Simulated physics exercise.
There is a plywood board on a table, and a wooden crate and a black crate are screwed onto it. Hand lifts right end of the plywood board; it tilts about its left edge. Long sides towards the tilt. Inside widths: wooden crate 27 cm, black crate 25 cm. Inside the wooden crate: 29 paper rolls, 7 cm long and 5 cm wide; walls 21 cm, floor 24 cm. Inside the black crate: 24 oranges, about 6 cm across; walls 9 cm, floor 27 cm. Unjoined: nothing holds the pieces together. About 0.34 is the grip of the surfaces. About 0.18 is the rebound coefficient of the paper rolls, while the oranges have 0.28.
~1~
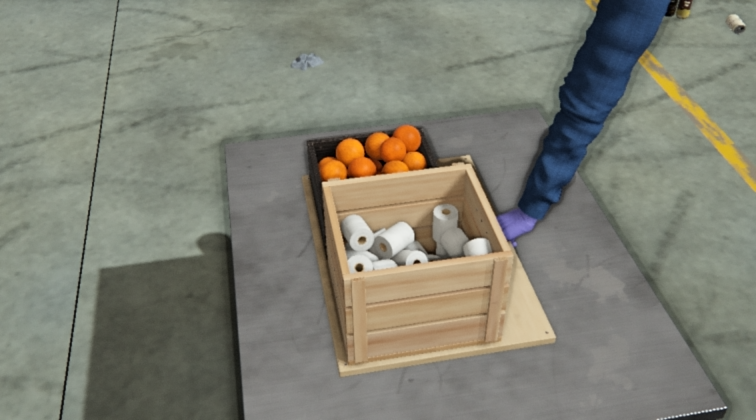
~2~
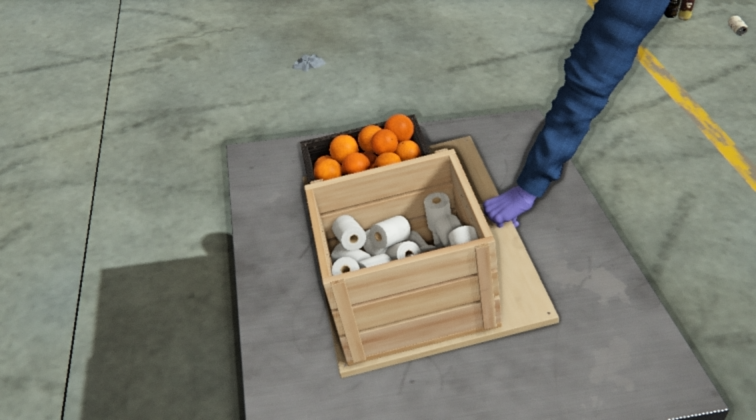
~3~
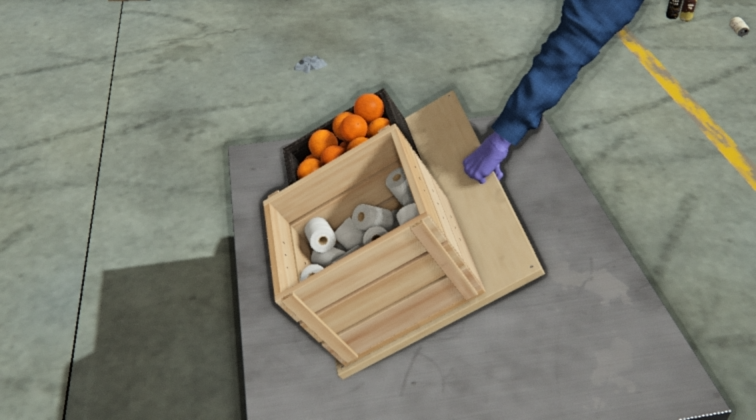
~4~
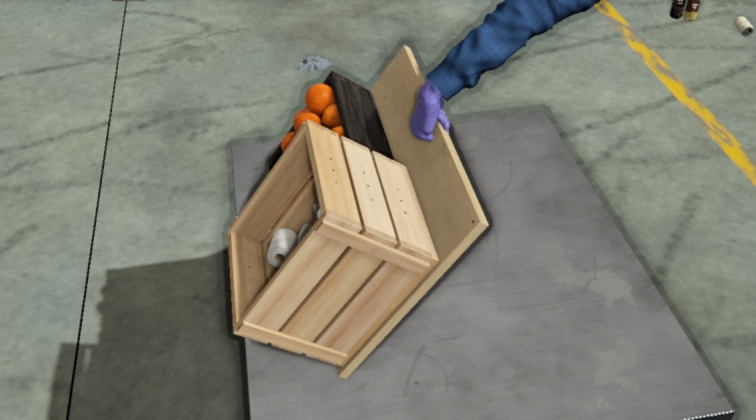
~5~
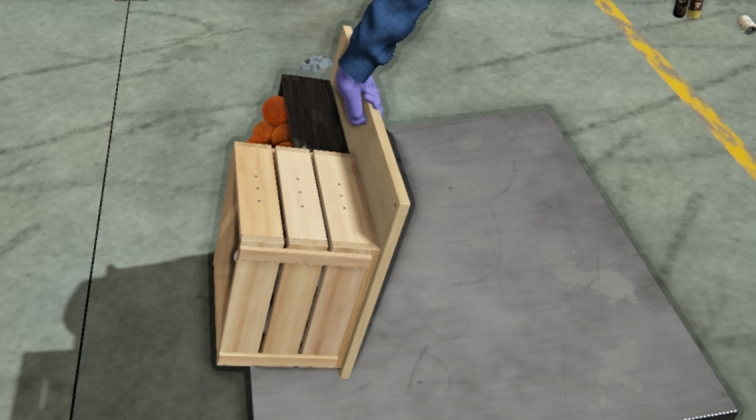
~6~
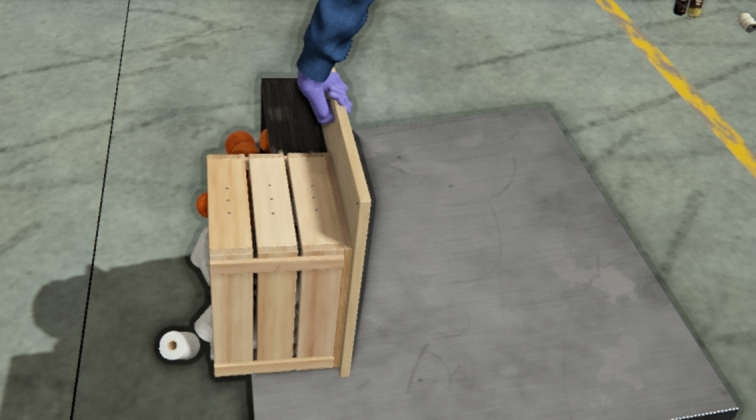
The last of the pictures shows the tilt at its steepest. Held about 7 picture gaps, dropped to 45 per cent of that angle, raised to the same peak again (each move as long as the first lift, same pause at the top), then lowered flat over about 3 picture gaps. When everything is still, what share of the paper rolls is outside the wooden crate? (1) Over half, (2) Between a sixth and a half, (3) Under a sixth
Answer: 2.
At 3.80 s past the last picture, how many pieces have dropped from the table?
Number of pieces - roughly 25.
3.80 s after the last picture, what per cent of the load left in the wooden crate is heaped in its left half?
About 50%.
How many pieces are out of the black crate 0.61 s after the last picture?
Out so far from the black crate: Around 14.
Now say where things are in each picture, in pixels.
In the first picture (we follow the rim corner now nearest the camera, unless another is named), wooden crate at (346, 274); black crate (by its farthest rim corner) at (420, 130); tilt 0°; nothing out yet.
The second picture shows wooden crate at (326, 277); black crate at (413, 118); tilt 9°.
The third picture shows wooden crate at (278, 294); tilt 29°.
The fourth picture shows wooden crate at (235, 325); tilt 54°.
The fifth picture shows wooden crate at (217, 357); tilt 74°; 1 out.
The sixth picture shows wooden crate at (214, 368); tilt 83°; 11 out.
Then, 0.61 s after the last picture, tilt 83°; 10 of 29 out of the wooden crate and 14 of 24 out of the black crate.
Then, 1.37 s after the last picture, tilt 38°; 10 of 29 out of the wooden crate and 15 of 24 out of the black crate.
Then, 2.43 s after the last picture, tilt 83°; 10 of 29 out of the wooden crate and 15 of 24 out of the black crate.
When it is over (3.80 s after the last picture), 10 of 29 out of the wooden crate and 15 of 24 out of the black crate. Asked share, 10 of 29, 34 per cent.
